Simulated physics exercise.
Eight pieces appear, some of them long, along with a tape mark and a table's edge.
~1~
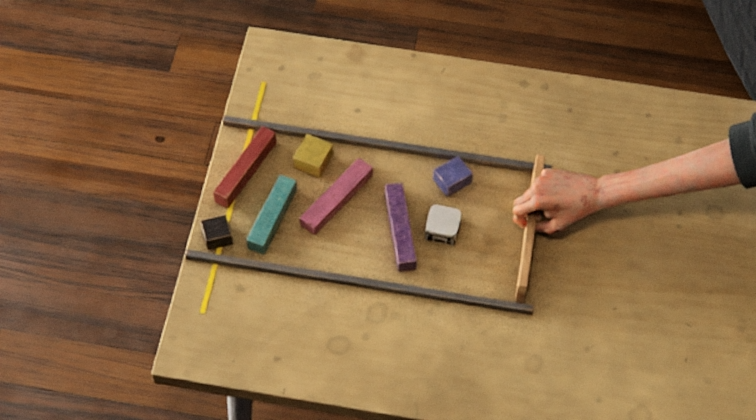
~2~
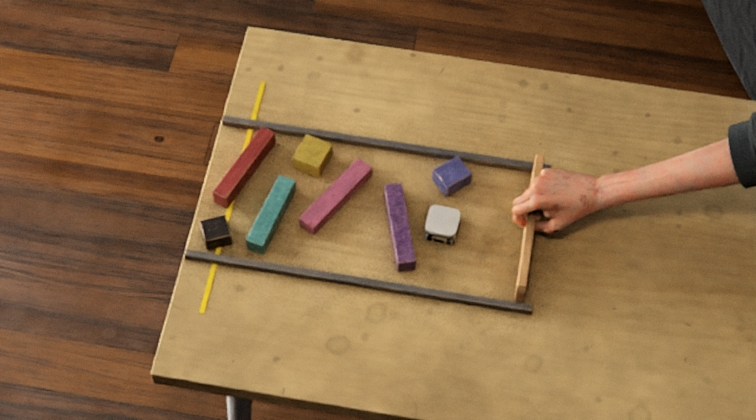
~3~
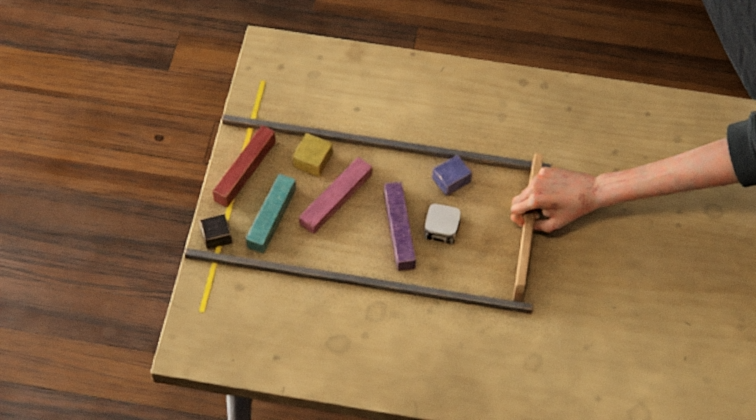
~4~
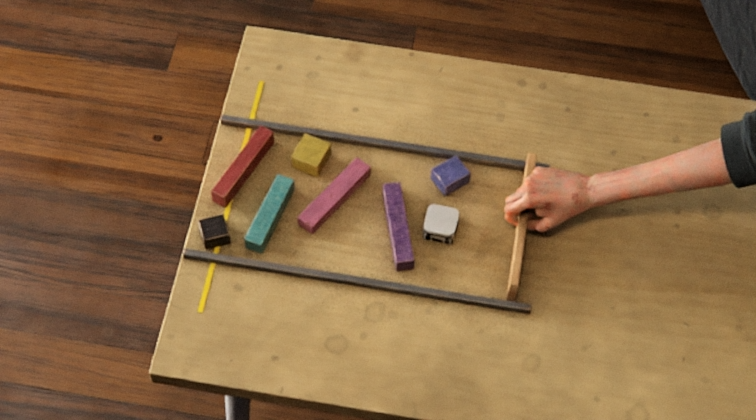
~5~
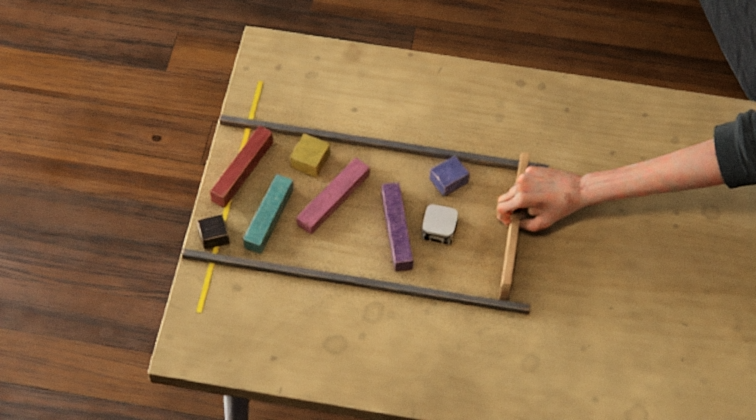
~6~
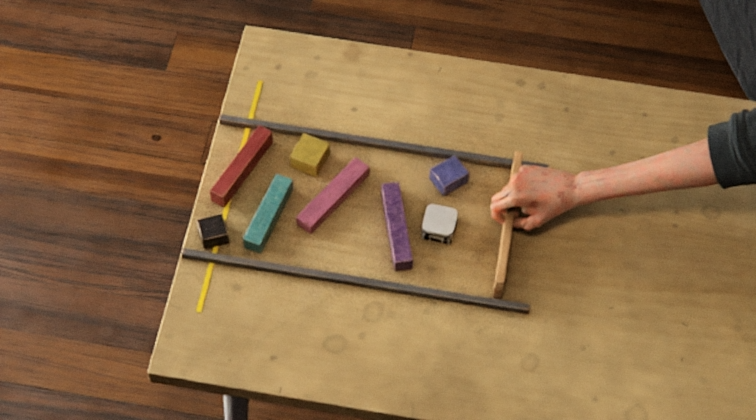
A wooden table stands on a dark plank floor, seen from above at an angle by a camera that barely shifts. Between two dark rails lie black, red, turquoise, yellow, pink and purple pieces, with a blue block and white case farther right, and yellow tape at left. A hand at right slides an upright wooden board slightly leftward, while the pieces stay put.
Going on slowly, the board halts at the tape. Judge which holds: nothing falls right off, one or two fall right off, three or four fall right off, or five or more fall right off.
Five or more fall right off.
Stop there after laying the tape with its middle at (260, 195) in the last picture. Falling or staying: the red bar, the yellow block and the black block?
Well, the red bar comes off, the yellow block comes off, and the black block? It comes off.
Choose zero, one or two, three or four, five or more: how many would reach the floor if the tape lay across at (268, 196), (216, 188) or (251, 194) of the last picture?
Run 1 - either three or four; run 2 - 5 or more; run 3 - five or over.
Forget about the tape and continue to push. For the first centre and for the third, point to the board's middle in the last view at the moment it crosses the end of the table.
The middle is near (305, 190) first and near (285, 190) after.
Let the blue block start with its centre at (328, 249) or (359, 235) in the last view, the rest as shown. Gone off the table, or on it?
Trial 1: Over the edge; trial 2: Over the edge.
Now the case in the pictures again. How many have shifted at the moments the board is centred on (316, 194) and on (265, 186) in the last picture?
8 and 8.
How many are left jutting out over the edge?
The figure is 0.
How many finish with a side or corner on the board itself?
The answer is 2.
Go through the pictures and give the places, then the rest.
In the first picture, black block (217, 232); red bar (245, 167); turquoise bar (272, 214); board (530, 228); tape (235, 192).
In the second picture, red bar (245, 167); blue block (452, 176).
In the third picture, turquoise bar (271, 213); purple bar (400, 226).
In the fourth picture, black block (215, 232); yellow block (312, 155).
In the fifth picture, red bar (242, 166); white case (440, 225).
In the sixth picture, black block (213, 231); red bar (242, 166); turquoise bar (269, 213); board (508, 225); tape (231, 191).
Soon after, none off yet; black block at rest near (213, 231); red bar at rest near (242, 166); turquoise bar at rest near (269, 213).
Then, none off yet; black block at rest near (213, 231); red bar at rest near (242, 166); turquoise bar moving near (263, 212).
Further on, one off so far; black block tipped well over near (171, 238); red bar falling near (179, 212); turquoise bar moved about its own width near (197, 206).
At rest, the number that fall off is five or more; fallen, purple bar, pink bar, yellow block, turquoise bar, red bar and black block.
